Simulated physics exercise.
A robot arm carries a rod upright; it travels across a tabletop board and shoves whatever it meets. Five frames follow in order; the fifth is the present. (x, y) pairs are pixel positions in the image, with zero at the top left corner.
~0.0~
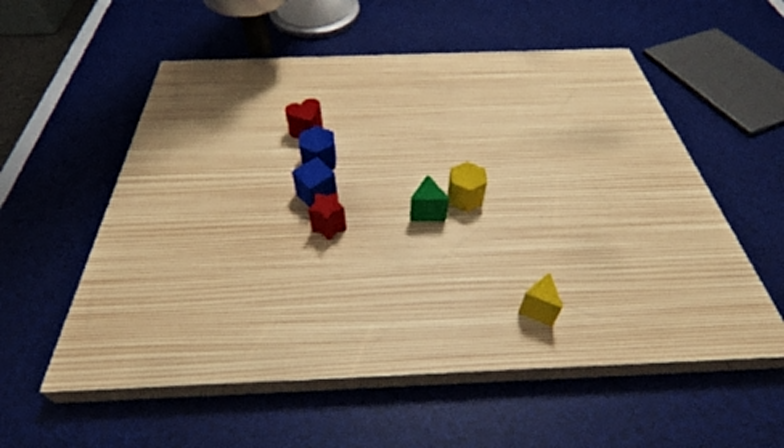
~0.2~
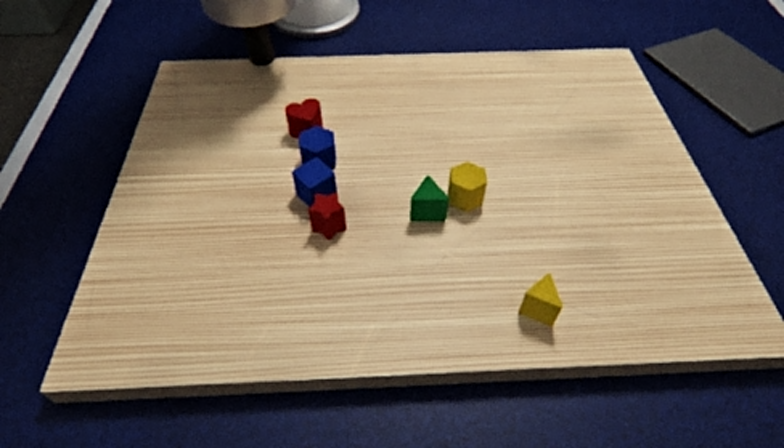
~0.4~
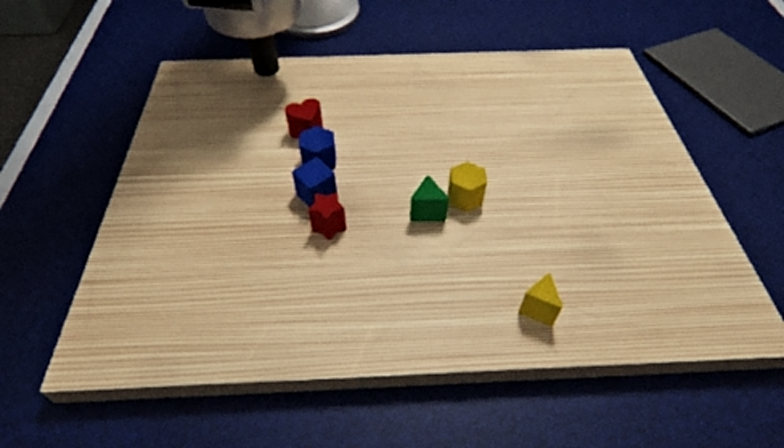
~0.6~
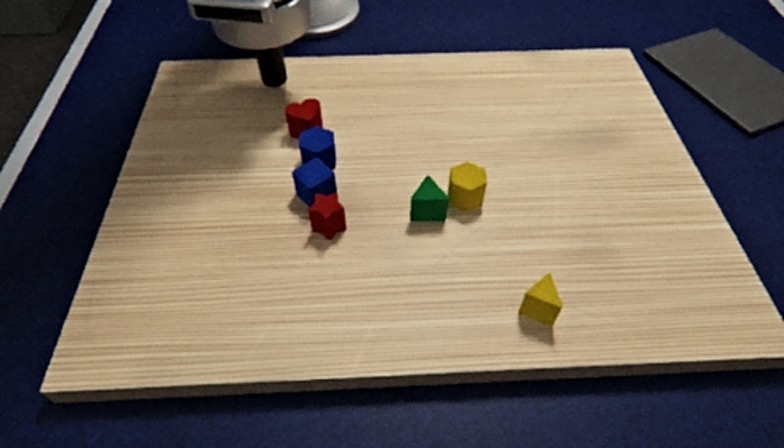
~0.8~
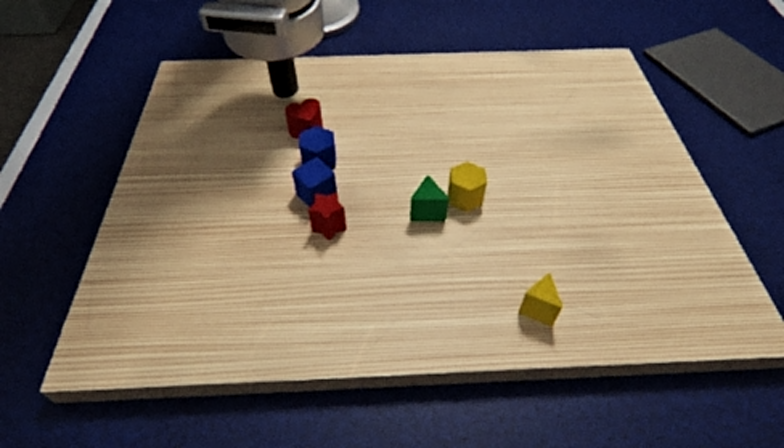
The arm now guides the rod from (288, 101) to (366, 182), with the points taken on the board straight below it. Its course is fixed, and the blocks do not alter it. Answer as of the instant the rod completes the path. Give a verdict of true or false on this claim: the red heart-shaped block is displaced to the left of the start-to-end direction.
That is false.
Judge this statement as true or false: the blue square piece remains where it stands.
That statement is not accurate.
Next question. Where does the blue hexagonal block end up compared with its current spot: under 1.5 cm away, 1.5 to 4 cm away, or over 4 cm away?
Upwards of 4 cm.
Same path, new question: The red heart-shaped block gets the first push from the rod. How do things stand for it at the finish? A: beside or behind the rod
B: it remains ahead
Answer: A.
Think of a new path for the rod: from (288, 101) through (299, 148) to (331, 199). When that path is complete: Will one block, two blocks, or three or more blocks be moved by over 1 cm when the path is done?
Most likely three or more.
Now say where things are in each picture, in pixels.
The first picture shows tip of the rod at (261, 50), middles of tops, red heart-shaped block at (304, 109), blue square piece at (313, 172), blue hexagonal block at (317, 138), red star block at (326, 204).
The second picture shows rod at (263, 60), nothing pushed.
The third picture shows rod at (267, 70), nothing pushed.
The fourth picture shows rod at (275, 81), nothing pushed.
The fifth picture shows rod at (286, 91), red heart-shaped block at (304, 109), blue square piece at (313, 172), blue hexagonal block at (317, 138), red star block at (326, 204).
The first path, step by step. One third of the way, rod at (310, 116); red heart-shaped block at (310, 119), turned 15° clockwise; blue hexagonal block at (318, 142).
Two thirds of the way, rod at (337, 143); red heart-shaped block at (313, 141), turned 75° clockwise; blue square piece at (313, 191), turned 25° clockwise; blue hexagonal block at (317, 165), turned 40° anticlockwise; red star block at (326, 213).
At the end, rod at (366, 173); red heart-shaped block at (313, 142), turned 85° clockwise; blue square piece at (312, 194), turned 25° clockwise; blue hexagonal block at (315, 168), turned 45° anticlockwise; red star block at (327, 216), turned 15° anticlockwise.
